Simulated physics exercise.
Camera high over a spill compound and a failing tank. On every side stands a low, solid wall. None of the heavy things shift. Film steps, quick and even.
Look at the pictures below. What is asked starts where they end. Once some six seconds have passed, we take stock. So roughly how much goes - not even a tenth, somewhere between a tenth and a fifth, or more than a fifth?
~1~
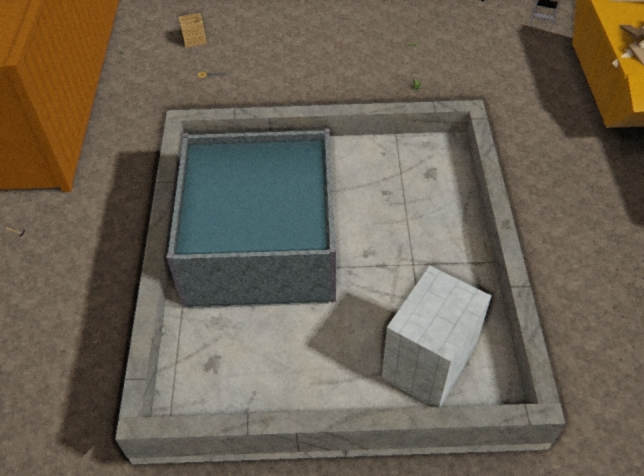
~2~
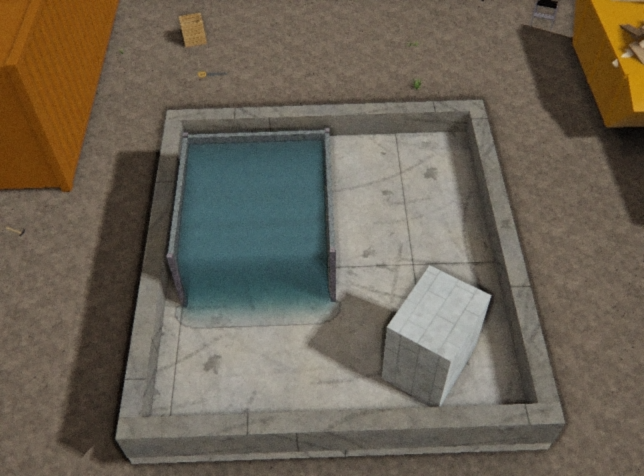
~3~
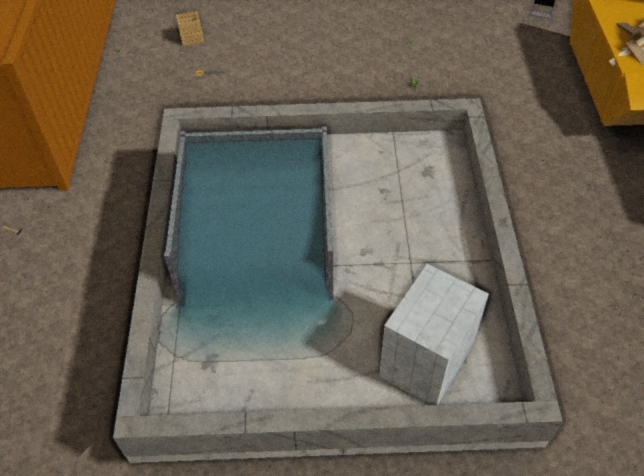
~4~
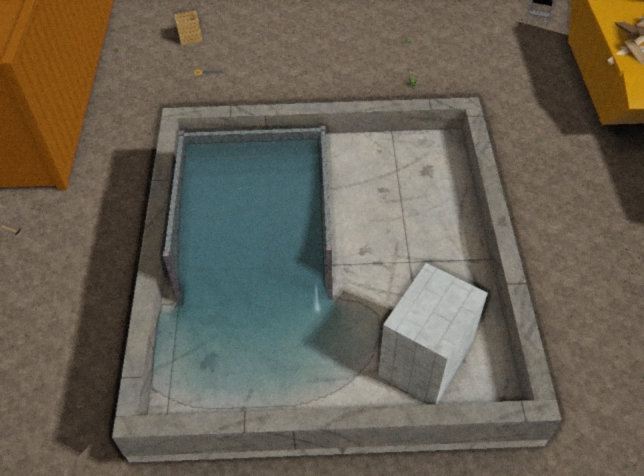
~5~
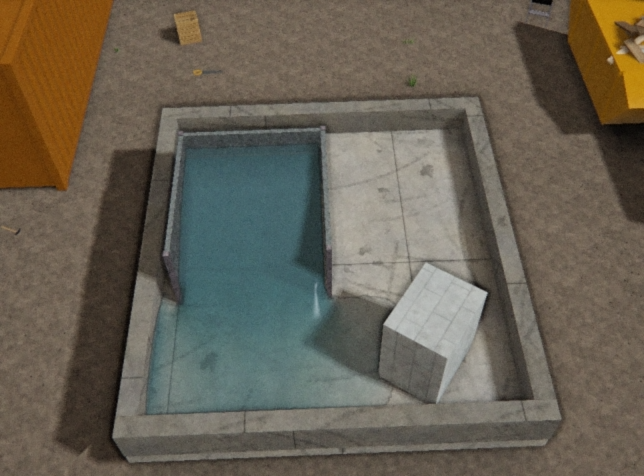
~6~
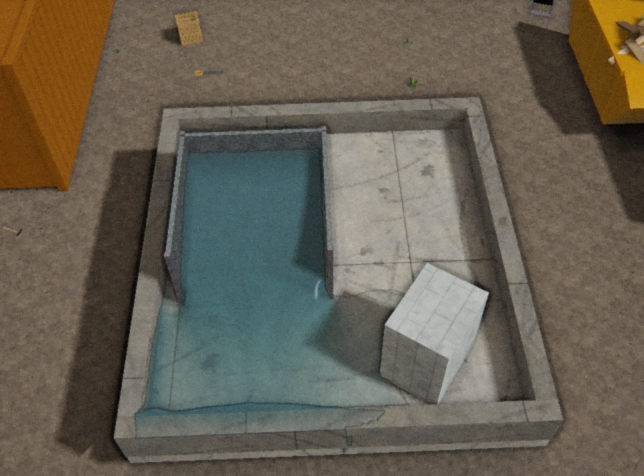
Outflow sits between a tenth and a fifth.
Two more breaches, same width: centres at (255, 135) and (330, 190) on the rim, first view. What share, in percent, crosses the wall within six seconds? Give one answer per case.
It works out to some 16 per cent the first time and some 6 per cent the second.
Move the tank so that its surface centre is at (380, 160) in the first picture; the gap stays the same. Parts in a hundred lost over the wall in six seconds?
Share found: Around 8 %.
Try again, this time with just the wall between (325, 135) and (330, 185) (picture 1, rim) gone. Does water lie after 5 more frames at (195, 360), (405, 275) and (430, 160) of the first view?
Spared, soaked, soaked.
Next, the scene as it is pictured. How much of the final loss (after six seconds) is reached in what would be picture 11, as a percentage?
Around 30 %.
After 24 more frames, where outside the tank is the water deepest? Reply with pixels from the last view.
Deepest spot: Near (455, 138).
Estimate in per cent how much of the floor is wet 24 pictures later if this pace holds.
Estimated share: About 95 %.
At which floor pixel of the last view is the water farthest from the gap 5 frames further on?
My best guess is about (515, 415).
A moment on, water covers 30 % of the floor; the low wall has let 0 % over.
Next, water covers 35 % of the floor; the low wall has let 4 % over.
Then, water covers 50 % of the floor; the low wall has let 11 % over.
Later, water covers 75 % of the floor; the low wall has let 12 % over.
In the end, water covers 80 % of the floor; the low wall has let 12 % over.
